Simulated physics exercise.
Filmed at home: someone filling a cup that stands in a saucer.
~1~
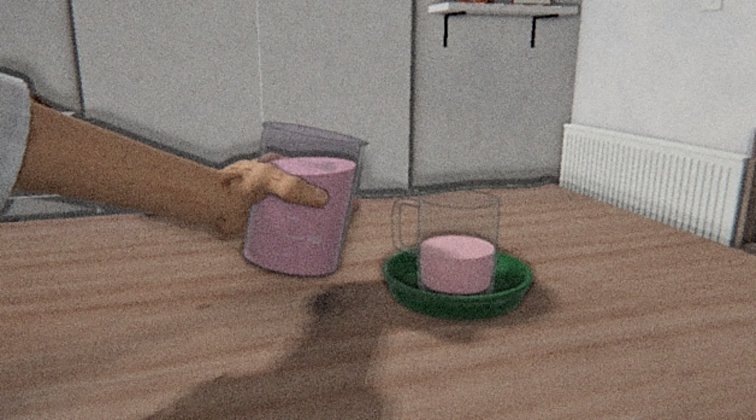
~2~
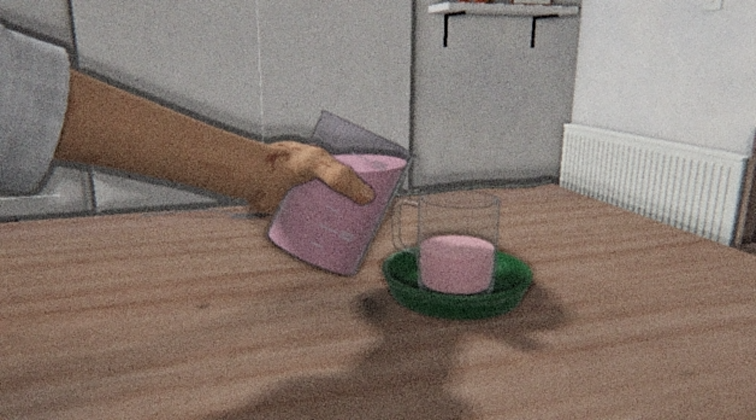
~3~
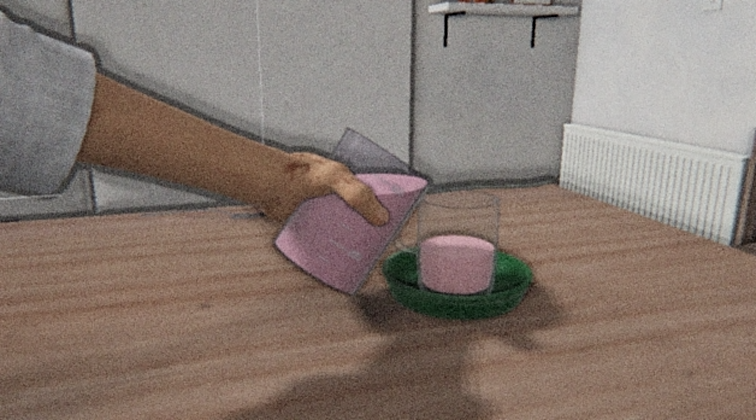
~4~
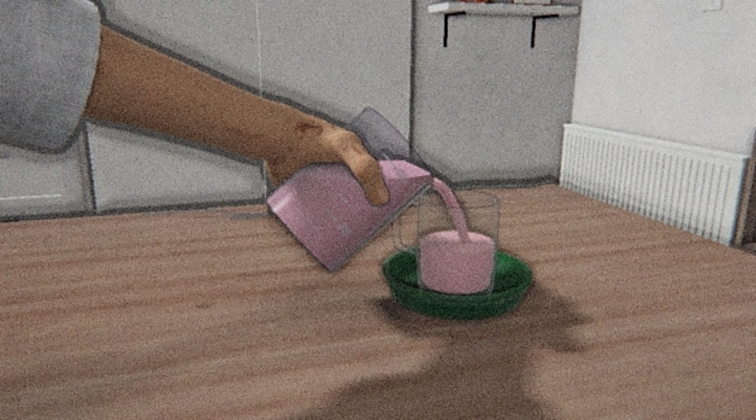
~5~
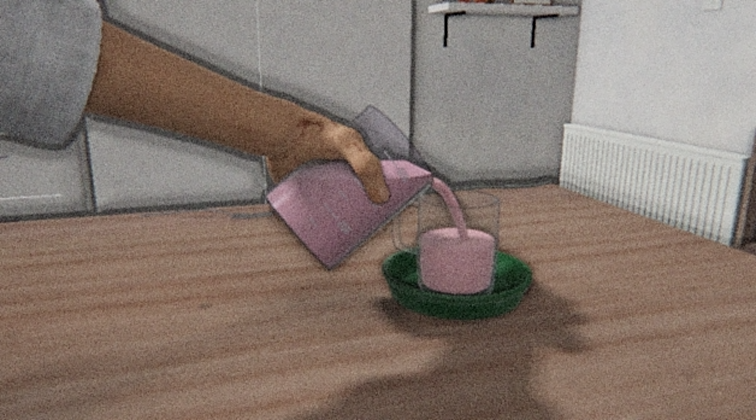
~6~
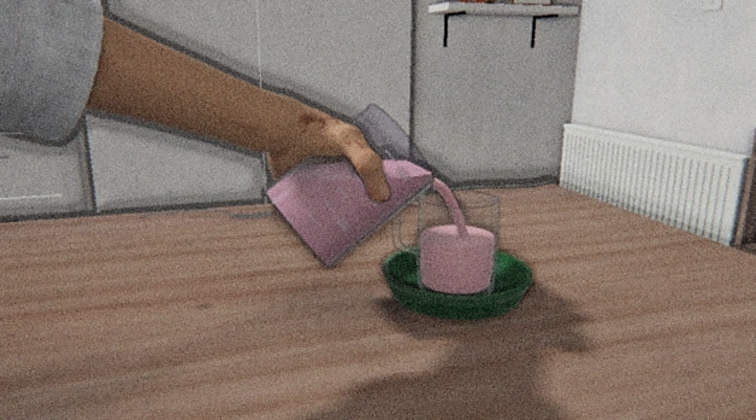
A hand tilting a clear beaker of pink milk rightward over a glass cup in a green saucer and pouring, the cup's level rising.
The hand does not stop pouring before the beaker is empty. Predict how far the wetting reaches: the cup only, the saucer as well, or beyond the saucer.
Beyond the saucer.
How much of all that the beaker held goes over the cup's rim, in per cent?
That's around 60 percent.
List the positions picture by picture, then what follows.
In the first frame, the beaker is picked up; beaker (302, 196) about three quarters full; cup (457, 240) about a third full; saucer (489, 301) dry.
In the second frame, the beaker leans over the cup; beaker (340, 191) tipped 25° with all of its load; cup about a third full, surface at (457, 248).
In the third frame, the beaker leans over the cup; beaker (353, 210) tipped 35° with all of its load; cup (457, 240) about a third full.
In the fourth frame, the pink milk is flowing; beaker (350, 189) tipped 50° with nearly all of its load; cup about half full, surface at (457, 243).
In the fifth frame, the pink milk is flowing; beaker (350, 187) tipped 50° with nearly all of its load; cup (457, 240) about half full.
In the sixth frame, the pink milk is flowing; beaker (350, 185) tipped 55° with nearly all of its load; cup about half full, surface at (457, 237); saucer (489, 301) dry.
Next, the cup is full to the brim; the saucer is wet, with room to spare.
After that, the cup is full to the brim; the saucer is full and running over.
Finally, the cup is full to the brim; the saucer is full and running over.
